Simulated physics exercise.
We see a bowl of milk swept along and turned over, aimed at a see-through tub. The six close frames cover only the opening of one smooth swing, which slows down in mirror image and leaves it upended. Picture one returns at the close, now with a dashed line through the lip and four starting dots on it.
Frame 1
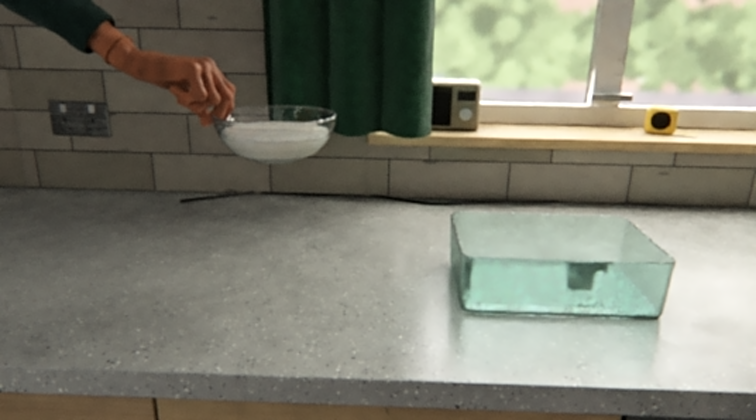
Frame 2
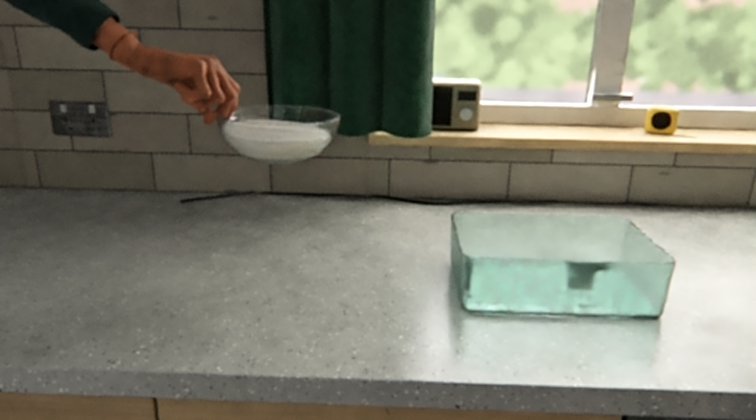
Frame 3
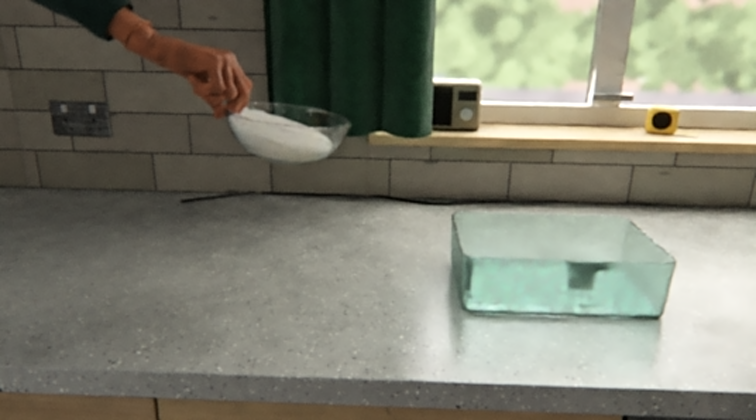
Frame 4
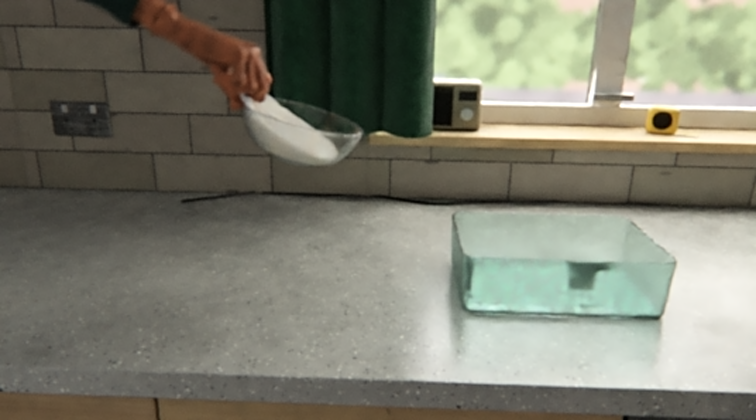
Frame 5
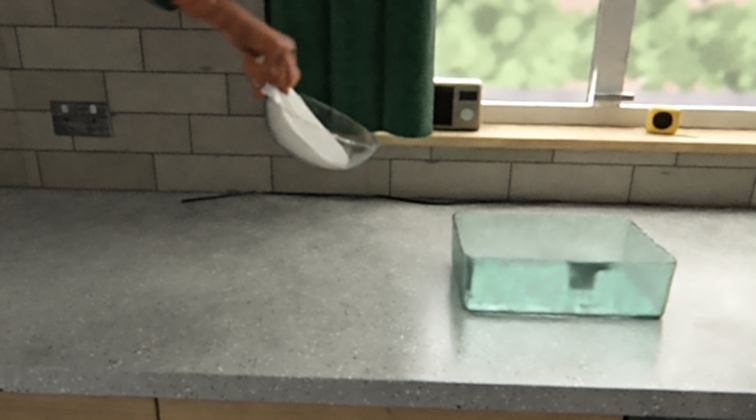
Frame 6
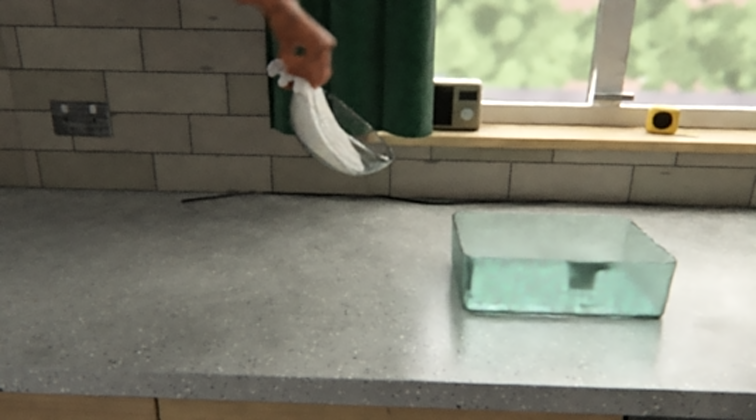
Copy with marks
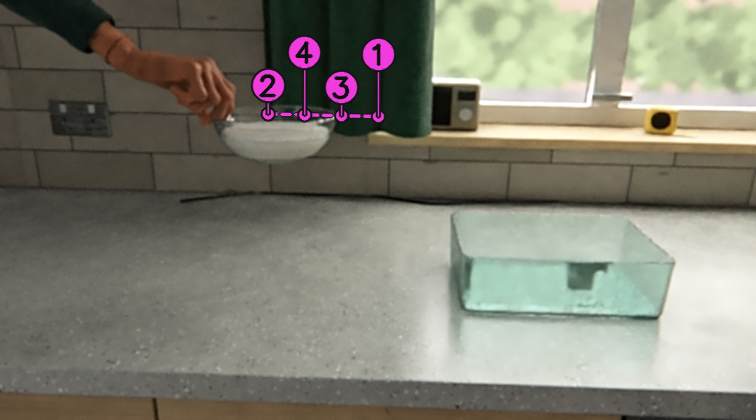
A hand moves a clear bowl of milk rightward, tilting it steeply above the counter.
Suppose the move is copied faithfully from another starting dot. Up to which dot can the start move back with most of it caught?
Choose 4.
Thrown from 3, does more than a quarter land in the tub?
Yes, it does.
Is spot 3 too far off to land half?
No.
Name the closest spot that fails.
That is spot 2.
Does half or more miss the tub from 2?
Yes, that goes wrong.
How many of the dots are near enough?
Three of the four.
On the marked copy, 1 at (378, 116); 2 at (268, 113); 3 at (341, 115); 4 at (304, 114).
If 1 is chosen, about 66 % lands in the tub, 10 % falls short and 24 % goes beside or beyond.
If 2 is chosen, about 27 % lands in the tub, 67 % falls short and 6 % goes beside or beyond.
If 3 is chosen, about 73 % lands in the tub, 9 % falls short and 18 % goes beside or beyond.
If 4 is chosen, about 66 % lands in the tub, 21 % falls short and 13 % goes beside or beyond.
